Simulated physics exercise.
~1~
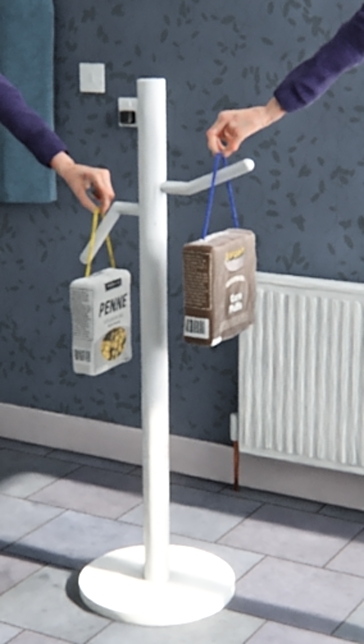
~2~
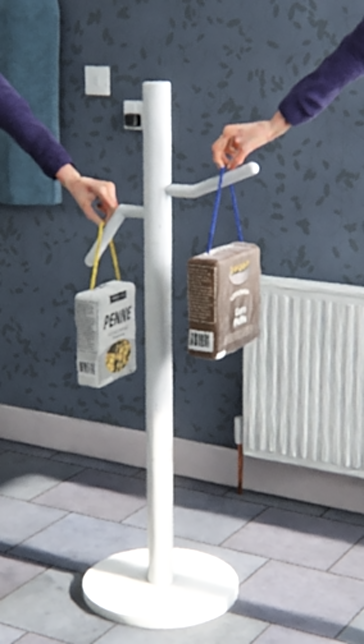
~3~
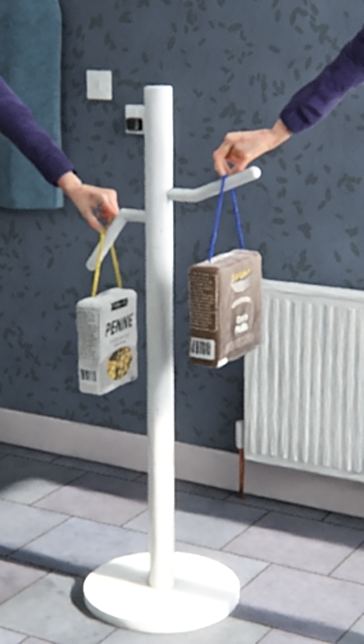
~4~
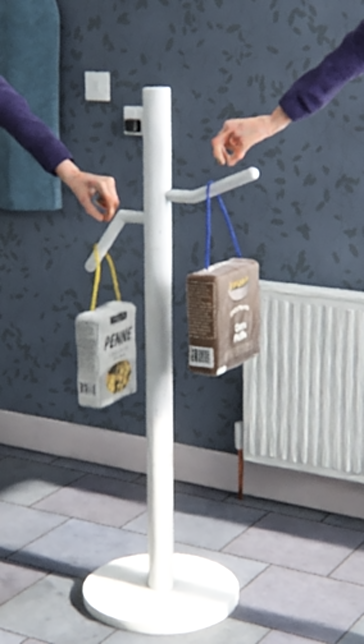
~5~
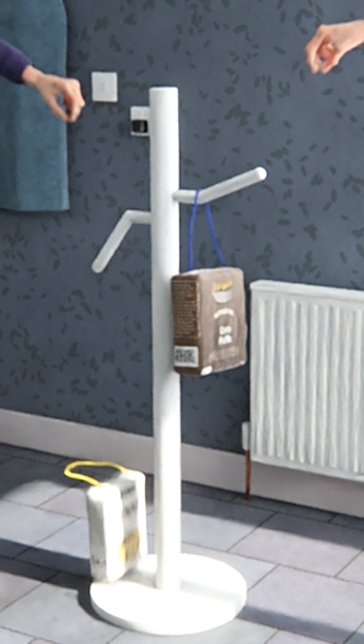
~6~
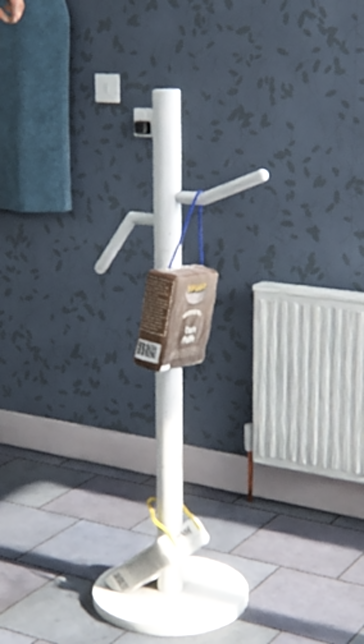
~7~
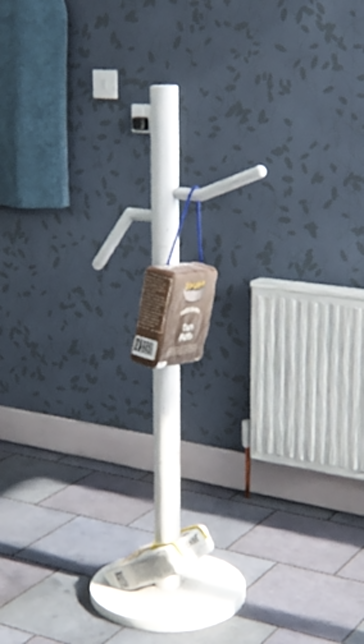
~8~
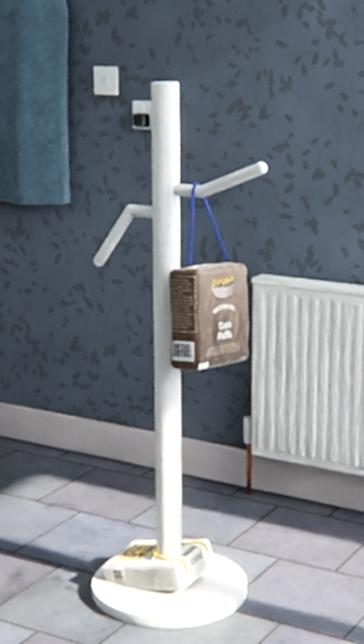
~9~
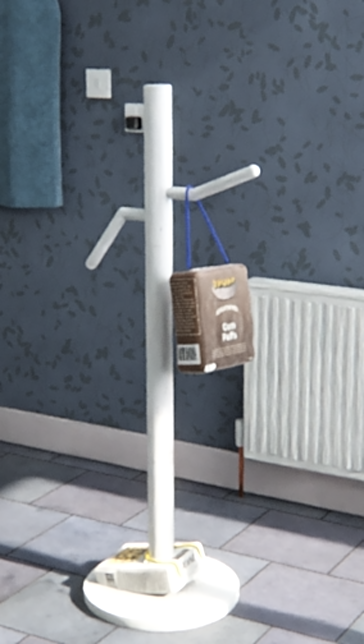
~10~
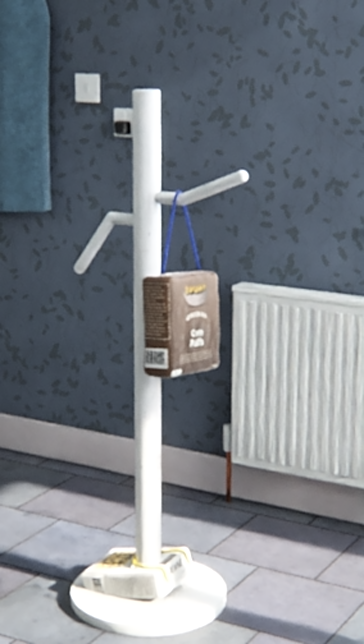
In a room with dark patterned walls and grey floor tiles, a slightly swaying handheld view faces a white stand with two pegs, a teal towel and a white radiator behind it. Two hands hold a white penne bag by its yellow loop at the left peg and a brown bag by its blue loop at the right. The hands lower the bags a little, then let go and draw away. The white bag drops to the stand's round base, tips over and settles on its side. The brown bag slides inward, swings and stays hanging from the right peg.
